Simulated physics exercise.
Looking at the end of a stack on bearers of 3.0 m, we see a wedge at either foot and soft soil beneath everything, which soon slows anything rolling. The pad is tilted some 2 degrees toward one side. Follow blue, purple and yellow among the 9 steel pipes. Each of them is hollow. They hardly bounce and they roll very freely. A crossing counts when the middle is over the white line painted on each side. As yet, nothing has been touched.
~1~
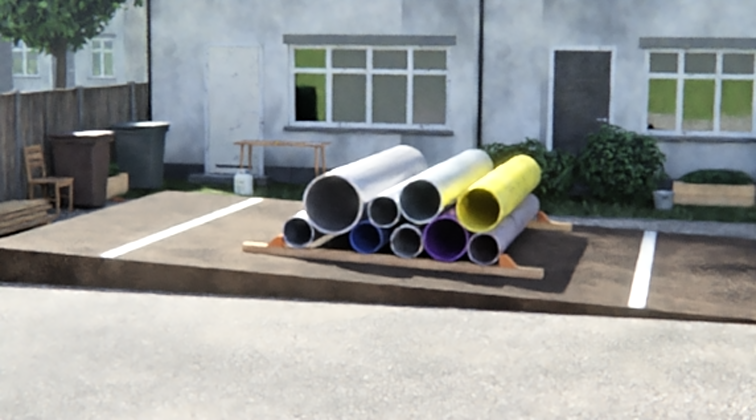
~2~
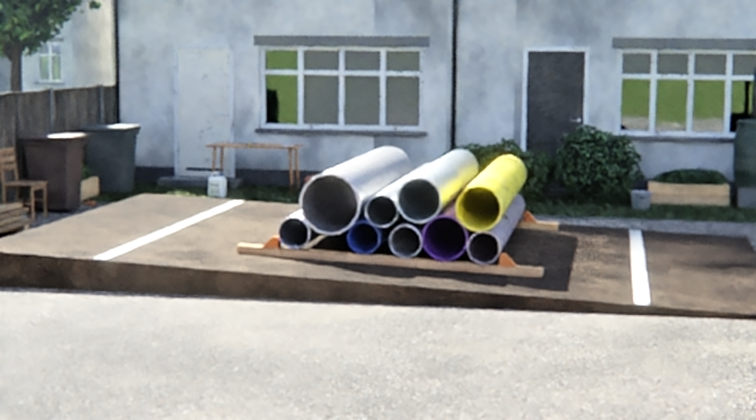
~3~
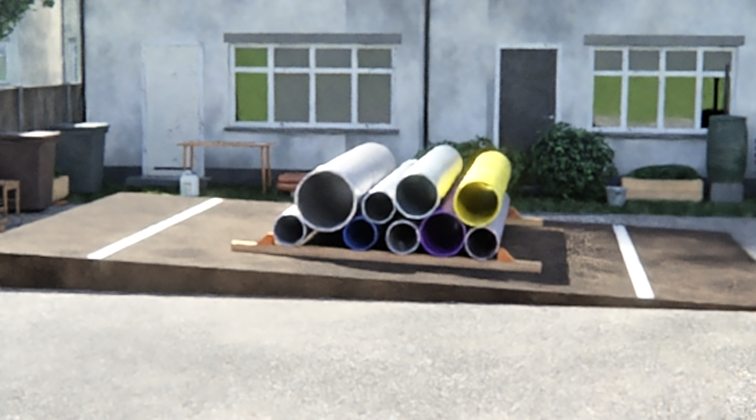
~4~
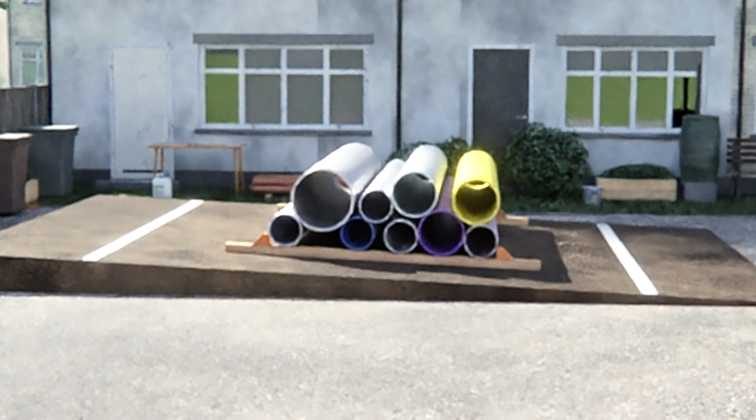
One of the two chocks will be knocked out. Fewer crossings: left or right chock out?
Left.
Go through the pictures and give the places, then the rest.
In the first frame, blue (365, 238), purple (446, 239), yellow (479, 209); the pad slopes 2° down to the right; 5 of the 9 form the bottom row; all still.
In the second frame, blue (363, 238), purple (445, 238), yellow (479, 208); at rest.
In the third frame, blue (360, 235), purple (443, 234), yellow (477, 203); both chocks in; lines at (142, 243) and (640, 288); all still.
In the fourth frame, blue (357, 234), purple (441, 233), yellow (476, 201); all still.
Chock on the left freed, after 1.9 s, blue is on the bearers, 80 cm from the bearers' left end, rolling left; purple is on the bearers, 95 cm from the bearers' right end; yellow is up on others, 65 cm from the bearers' right end; 0 past a line.
Chock on the left freed, at the end, blue is on the bearers, 100 cm from the bearers' left end; purple is on the bearers, 95 cm from the bearers' right end; yellow is up on others, 65 cm from the bearers' right end; 0 past a line.
Chock on the right freed, after 3.1 s, blue is on the bearers, 110 cm from the bearers' right end, rolling right; purple is off the bearers, 5 cm short of the right line, rolling right; yellow is past the right line; 2 past a line.
Chock on the right freed, at the end, blue is off the bearers, 90 cm short of the right line; purple is past the right line; yellow is past the right line; 4 past a line.
